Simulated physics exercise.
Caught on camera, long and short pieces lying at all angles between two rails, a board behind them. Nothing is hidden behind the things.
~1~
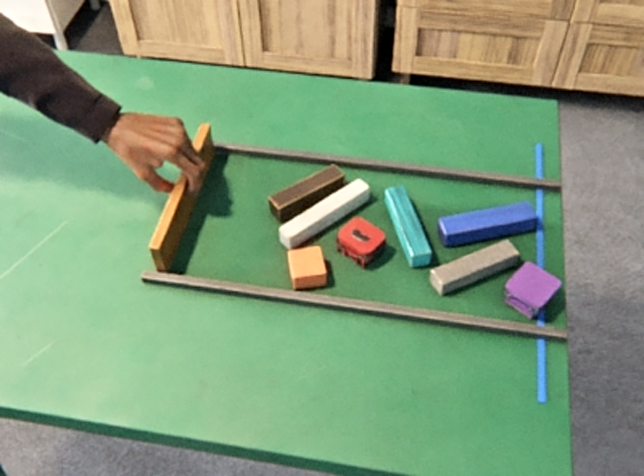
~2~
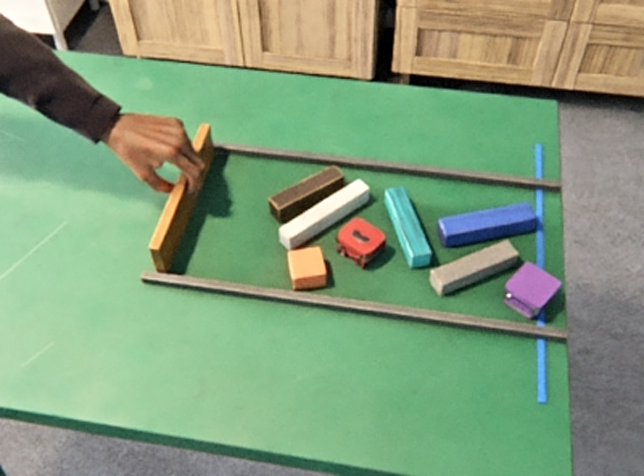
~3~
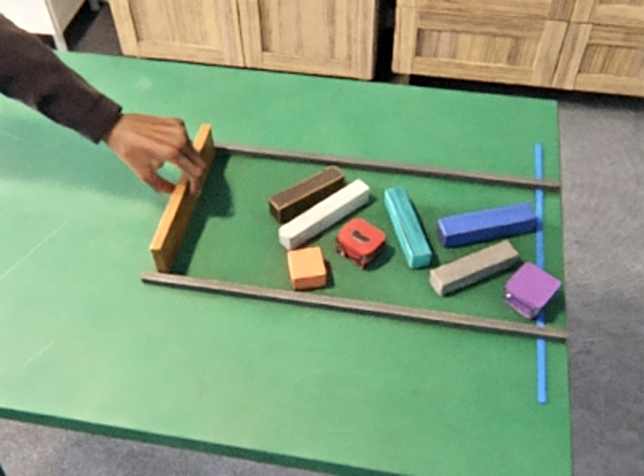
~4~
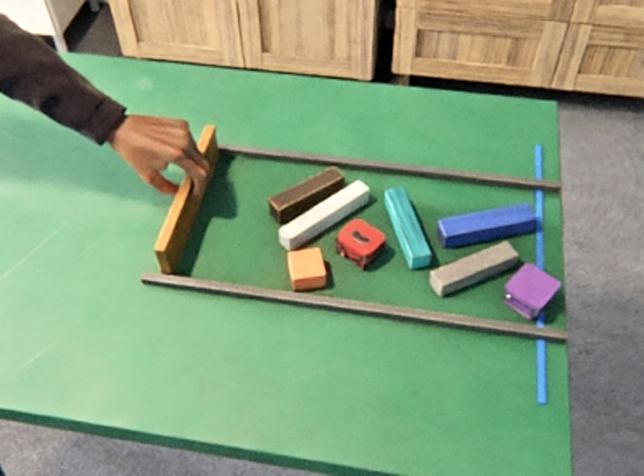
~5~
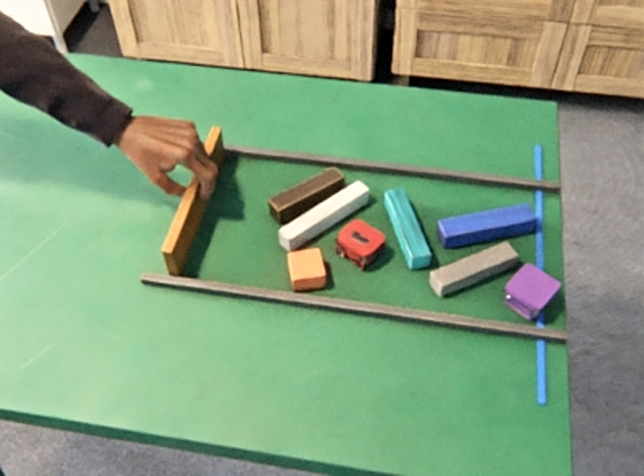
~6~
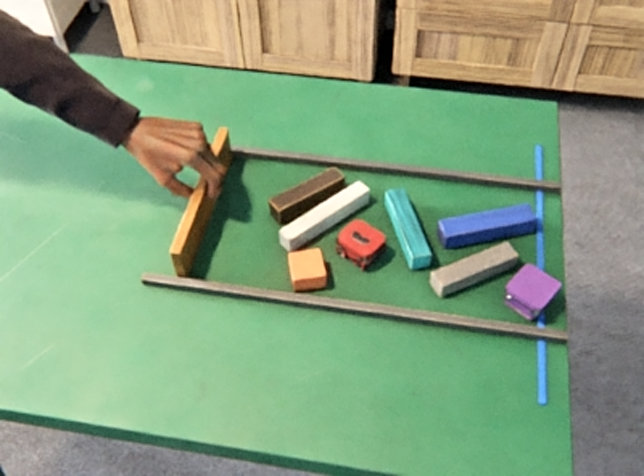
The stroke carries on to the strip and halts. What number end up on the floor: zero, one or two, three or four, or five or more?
The number that fall off is five or more.
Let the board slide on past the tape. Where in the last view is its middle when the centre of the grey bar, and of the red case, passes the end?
Near (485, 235) and (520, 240).
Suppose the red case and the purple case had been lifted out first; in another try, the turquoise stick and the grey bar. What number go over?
First 4, then 4.
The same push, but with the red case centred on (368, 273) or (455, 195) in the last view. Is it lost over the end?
In that order, it drops off; comes down.
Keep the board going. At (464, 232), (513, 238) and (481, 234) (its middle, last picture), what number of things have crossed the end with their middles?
Place by place, 2, 4 and 2.
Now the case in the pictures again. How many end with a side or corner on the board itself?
That makes 2.
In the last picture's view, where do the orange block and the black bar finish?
First (560, 312), then (551, 216).
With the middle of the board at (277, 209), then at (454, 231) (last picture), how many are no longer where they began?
First 1, then 8.
Early on, none off yet; purple case at rest near (531, 293); blue stick at rest near (486, 226); grey bar at rest near (474, 269).
A while later, none off yet; purple case at rest near (531, 293); blue stick travelled a little near (526, 229); grey bar travelled a little near (497, 284).
Further along, two off so far; purple case in the air; blue stick in the air near (548, 364); grey bar travelled about its own width near (567, 306).
Finally, the number that fall off is five or more; lost, white bar, red case, turquoise stick, grey bar, blue stick and purple case.
